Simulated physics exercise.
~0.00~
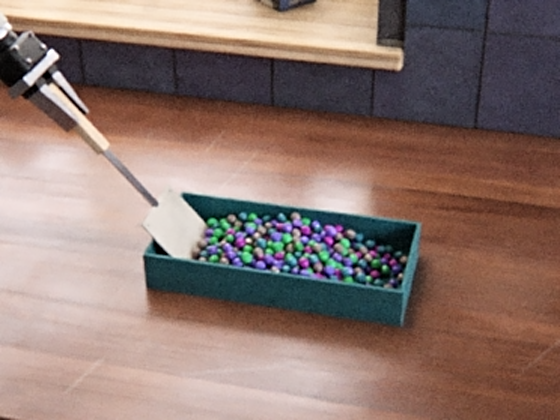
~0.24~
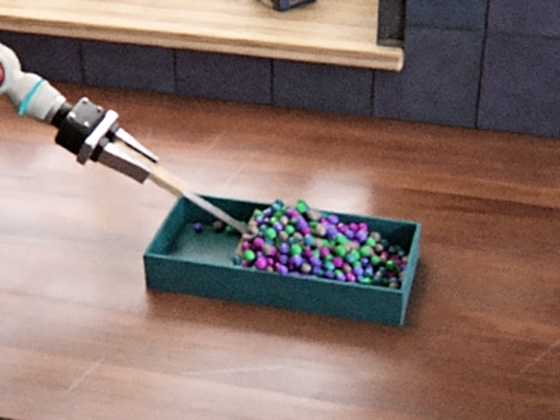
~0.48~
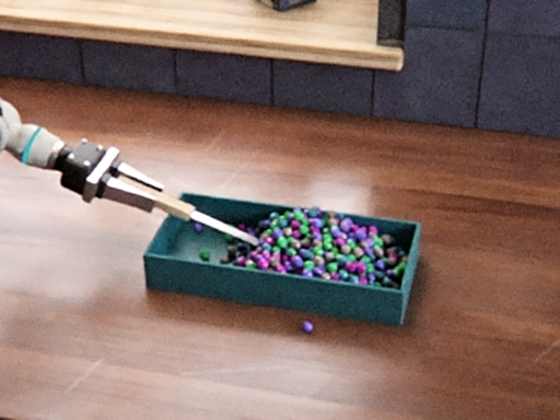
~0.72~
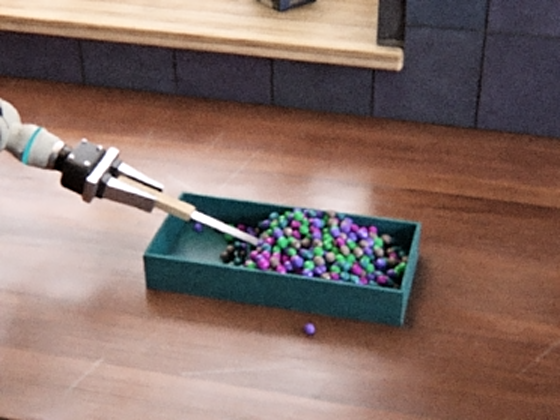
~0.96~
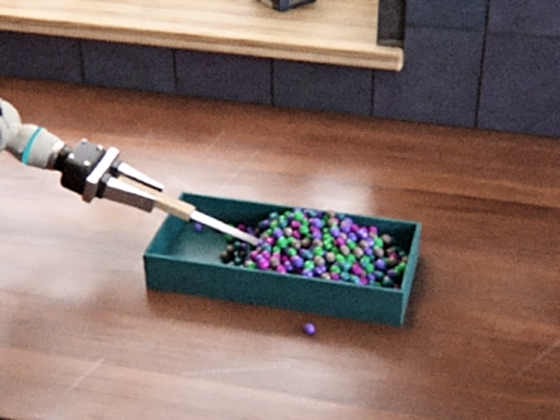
In this clip, a robotic arm pushes a spatula rightward through small multicoloured balls in a teal trough on a wooden surface, heaping them toward the right side. One purple ball ends up outside in front of the trough, and the spatula stops against the remaining pile.
